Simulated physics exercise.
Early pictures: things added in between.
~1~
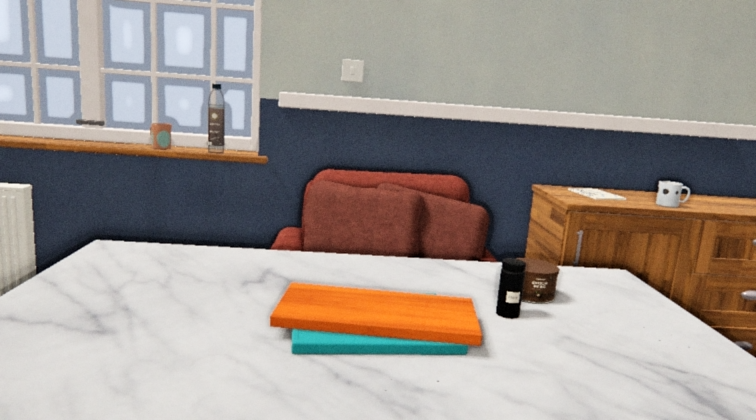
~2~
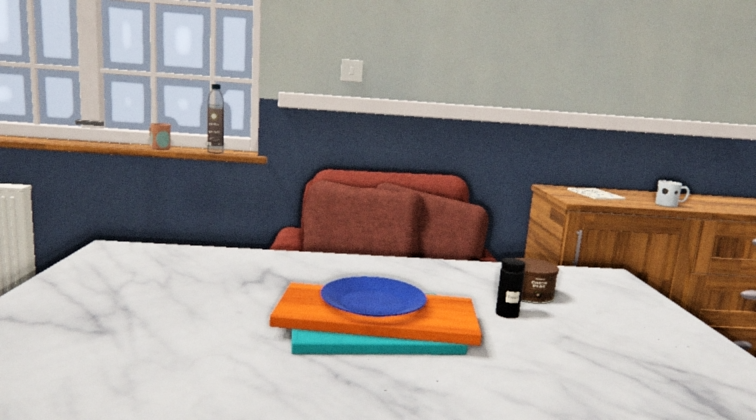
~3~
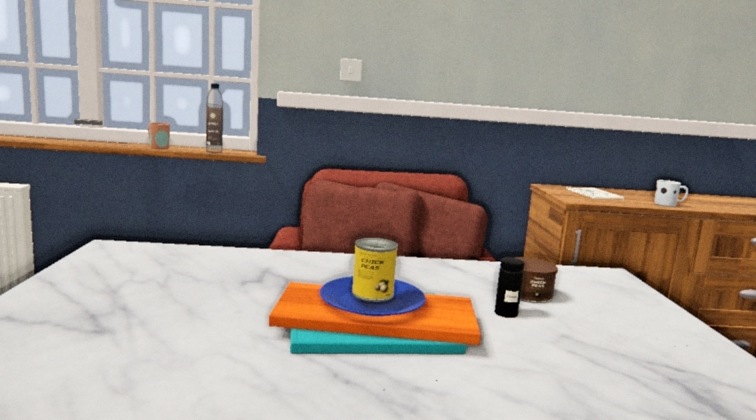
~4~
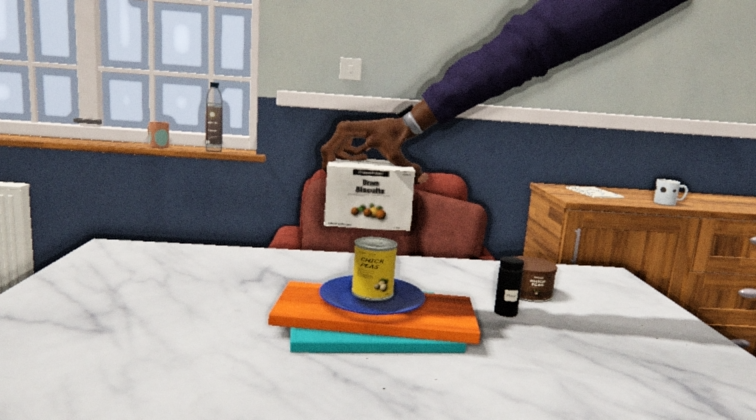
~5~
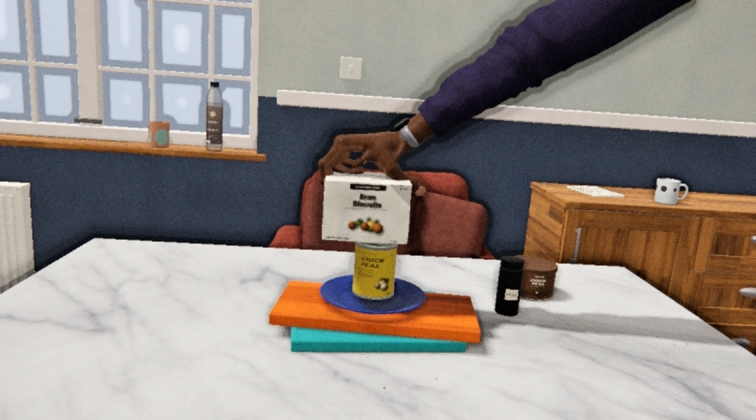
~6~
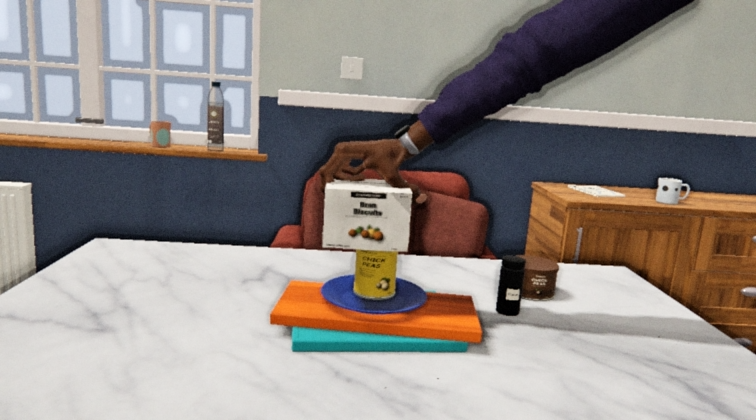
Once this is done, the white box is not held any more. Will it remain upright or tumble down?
The stack stays intact.
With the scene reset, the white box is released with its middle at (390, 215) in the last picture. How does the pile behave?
In the end the pile does not fall.
Then, 0.70 s past the last view, nothing moves.
Then, 1.60 s past the last view, white box resting near (365, 213).
Finally, all 7 still in place. Final places as the last picture's camera would see them, white box near (364, 214). The pile stays up.
